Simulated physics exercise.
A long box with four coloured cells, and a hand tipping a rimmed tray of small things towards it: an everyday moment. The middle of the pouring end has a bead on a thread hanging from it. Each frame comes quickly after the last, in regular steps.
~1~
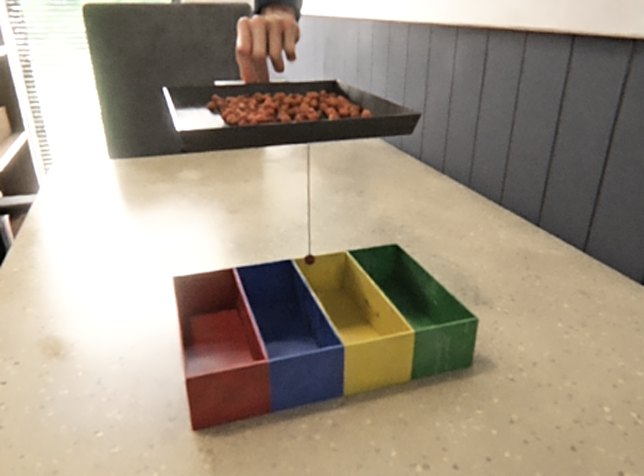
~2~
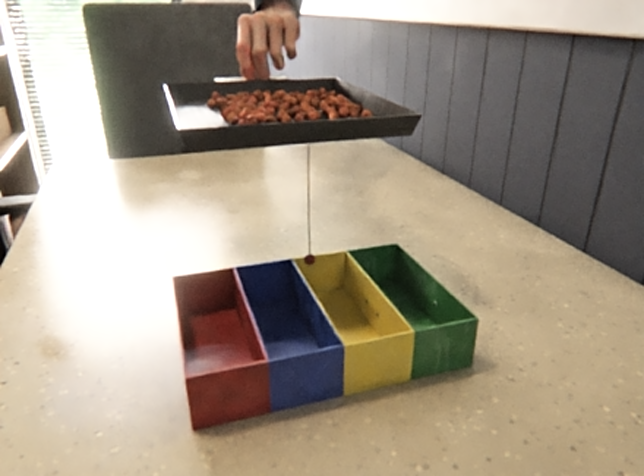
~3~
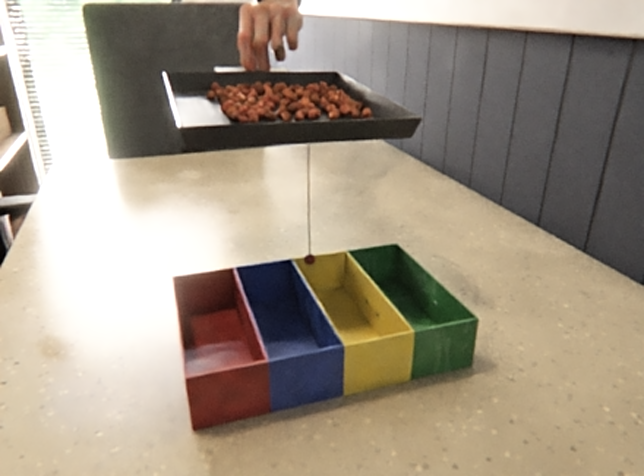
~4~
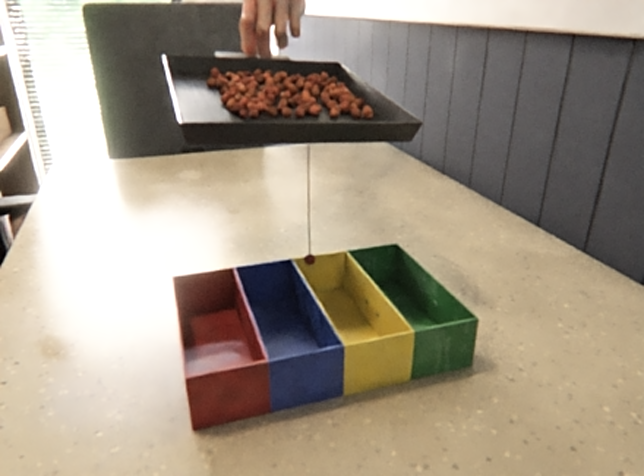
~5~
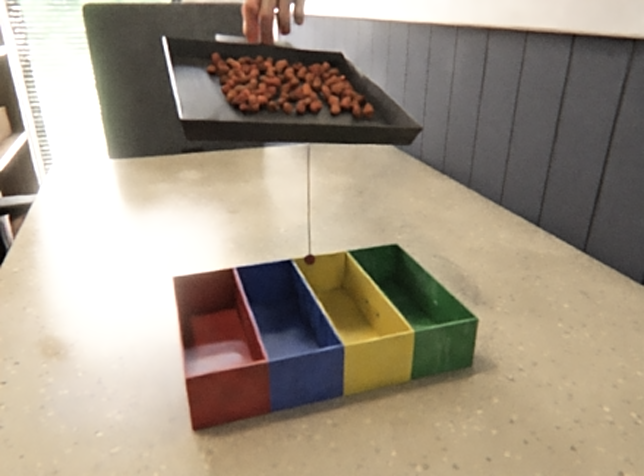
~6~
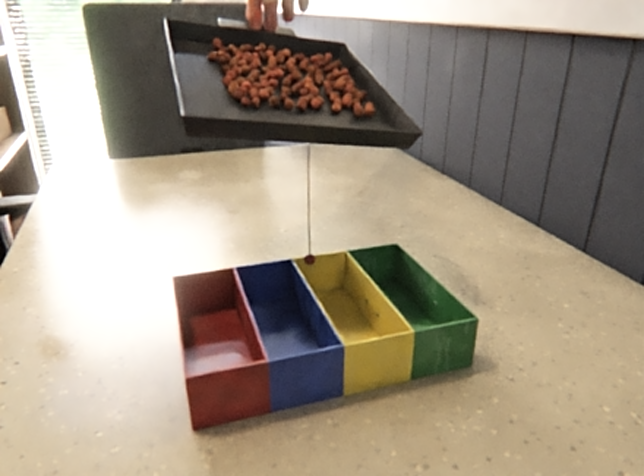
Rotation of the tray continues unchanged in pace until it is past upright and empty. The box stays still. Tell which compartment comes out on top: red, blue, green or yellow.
It is green that comes out on top.
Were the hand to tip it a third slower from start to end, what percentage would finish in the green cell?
It would be close to 60 per cent.
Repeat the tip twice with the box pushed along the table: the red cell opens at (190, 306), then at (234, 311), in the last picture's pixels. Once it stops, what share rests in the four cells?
You'd get 60 per cent first and 80 per cent second.
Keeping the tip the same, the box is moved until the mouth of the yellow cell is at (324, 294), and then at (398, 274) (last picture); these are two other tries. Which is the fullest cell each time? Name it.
So it's the green cell for the first shift and the cell in yellow for the second.
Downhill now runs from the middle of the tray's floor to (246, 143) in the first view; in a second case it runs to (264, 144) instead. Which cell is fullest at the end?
That red cell; the red cell.
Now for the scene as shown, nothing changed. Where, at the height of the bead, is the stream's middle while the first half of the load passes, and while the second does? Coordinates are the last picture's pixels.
Half one: (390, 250), half two: (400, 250).
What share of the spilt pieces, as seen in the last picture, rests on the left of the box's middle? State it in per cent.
Near 0 in a hundred.
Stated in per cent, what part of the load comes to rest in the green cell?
I'd put that share near 60 per cent.
Just after the last frame, tray tipped steeply; almost all on the tray; just a few falling or outside the box.
A moment on, tray tipped past a quarter turn; the larger part on the tray; about a tenth in the green cell; just a few falling or outside the box.
Further on, tray tipped past a quarter turn; roughly two thirds in the green cell; about a tenth in the yellow cell; roughly a quarter falling or outside the box.
When it is over, tray tipped past a quarter turn; roughly two thirds in the green cell; about a tenth in the yellow cell; not one in the red cell; not one in the blue cell; roughly a quarter outside the box.
